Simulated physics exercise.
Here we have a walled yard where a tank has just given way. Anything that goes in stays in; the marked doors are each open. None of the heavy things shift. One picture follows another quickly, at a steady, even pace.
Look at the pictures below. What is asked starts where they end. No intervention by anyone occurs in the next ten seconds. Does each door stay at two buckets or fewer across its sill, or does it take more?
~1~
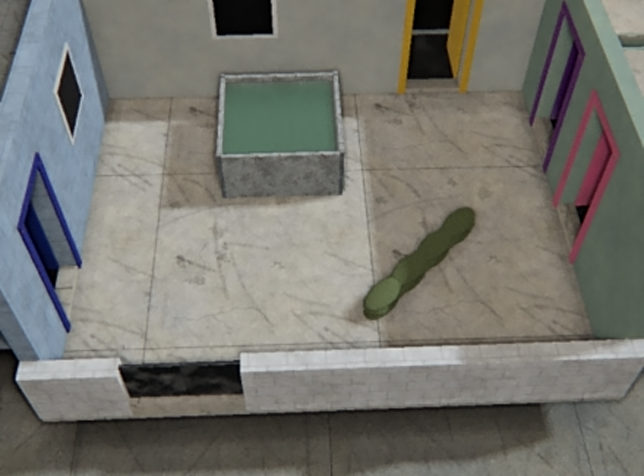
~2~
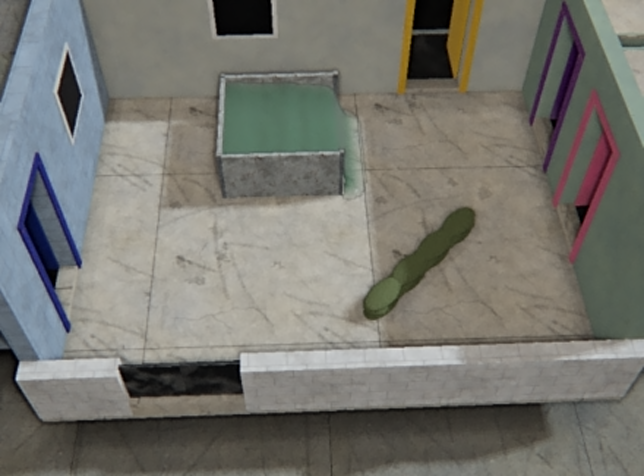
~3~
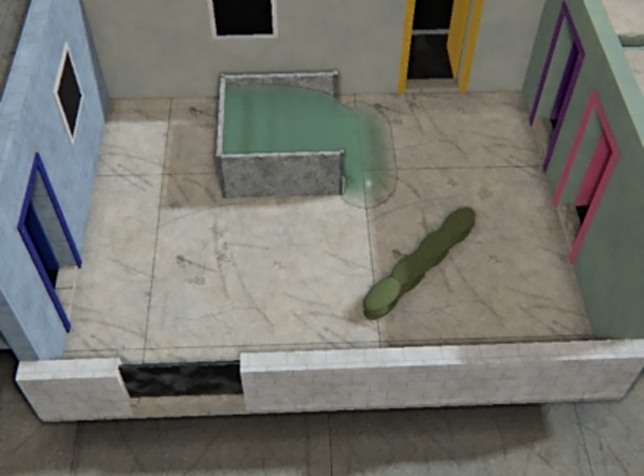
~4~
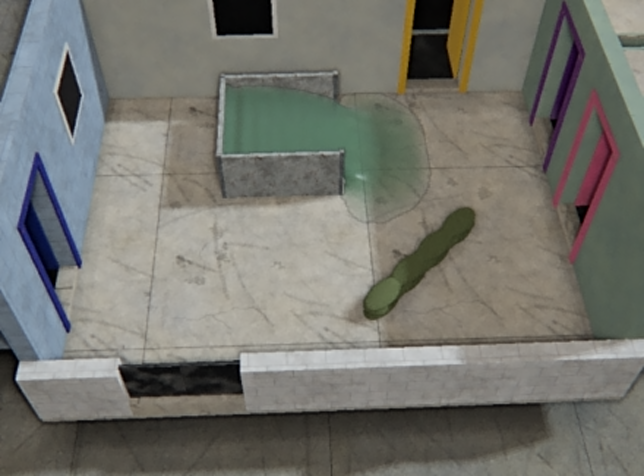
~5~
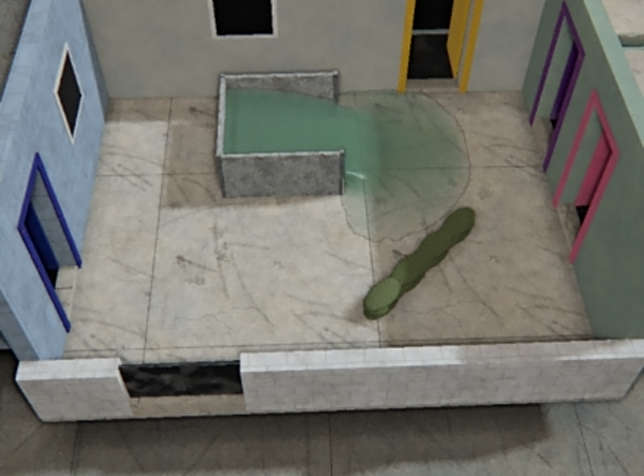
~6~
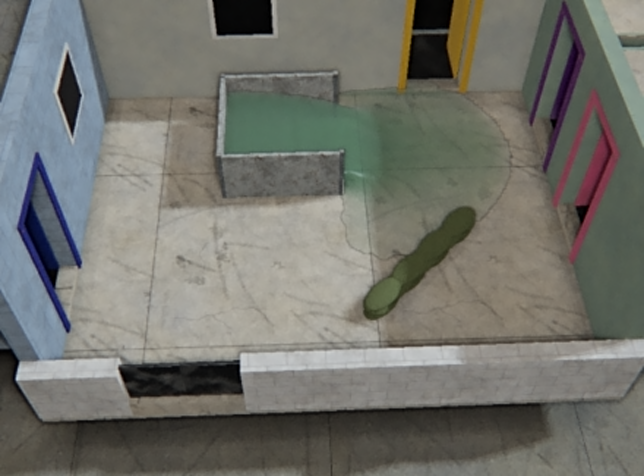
Taking them in turn: The yellow door takes more, the blue door stays at two or fewer, the pink door takes more, the purple door takes more.
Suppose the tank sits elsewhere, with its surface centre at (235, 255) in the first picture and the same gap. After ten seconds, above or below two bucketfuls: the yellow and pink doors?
Observed: Yellow goes beyond it; pink comes in lower.
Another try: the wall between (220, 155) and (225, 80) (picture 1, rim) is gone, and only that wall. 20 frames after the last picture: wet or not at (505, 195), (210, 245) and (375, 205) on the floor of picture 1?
In that order: Not flooded, wet, clear.
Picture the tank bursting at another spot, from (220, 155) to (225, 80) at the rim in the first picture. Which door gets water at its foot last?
Latest of all is the pink door.
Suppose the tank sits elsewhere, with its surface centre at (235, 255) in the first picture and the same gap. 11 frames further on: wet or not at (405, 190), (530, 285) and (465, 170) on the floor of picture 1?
In that order: Reached by the flood, reached by the flood, reached by the flood.
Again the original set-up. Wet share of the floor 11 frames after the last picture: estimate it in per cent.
It should be close to 35 %.
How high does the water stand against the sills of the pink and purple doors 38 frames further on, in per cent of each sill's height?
Around 90 in a hundred for the first and 50 in a hundred for the second.
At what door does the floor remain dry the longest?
It's the one in blue.
A moment on, water covers 30 % of the floor; the yellow door under two buckets in, the blue door not reached, the pink door under two buckets in, the purple door over two buckets in.
Next, water covers 35 % of the floor; the yellow door over two buckets in, the blue door not reached, the pink door over two buckets in, the purple door far over two buckets in.
Then, water covers 50 % of the floor; the yellow door over two buckets in, the blue door not reached, the pink door far over two buckets in, the purple door far over two buckets in.
Later, water covers 70 % of the floor; the yellow door far over two buckets in, the blue door not reached, the pink door far over two buckets in, the purple door far over two buckets in.
In the end, water covers 95 % of the floor; the yellow door far over two buckets in, the blue door wet at the sill, nothing in, the pink door far over two buckets in, the purple door far over two buckets in.
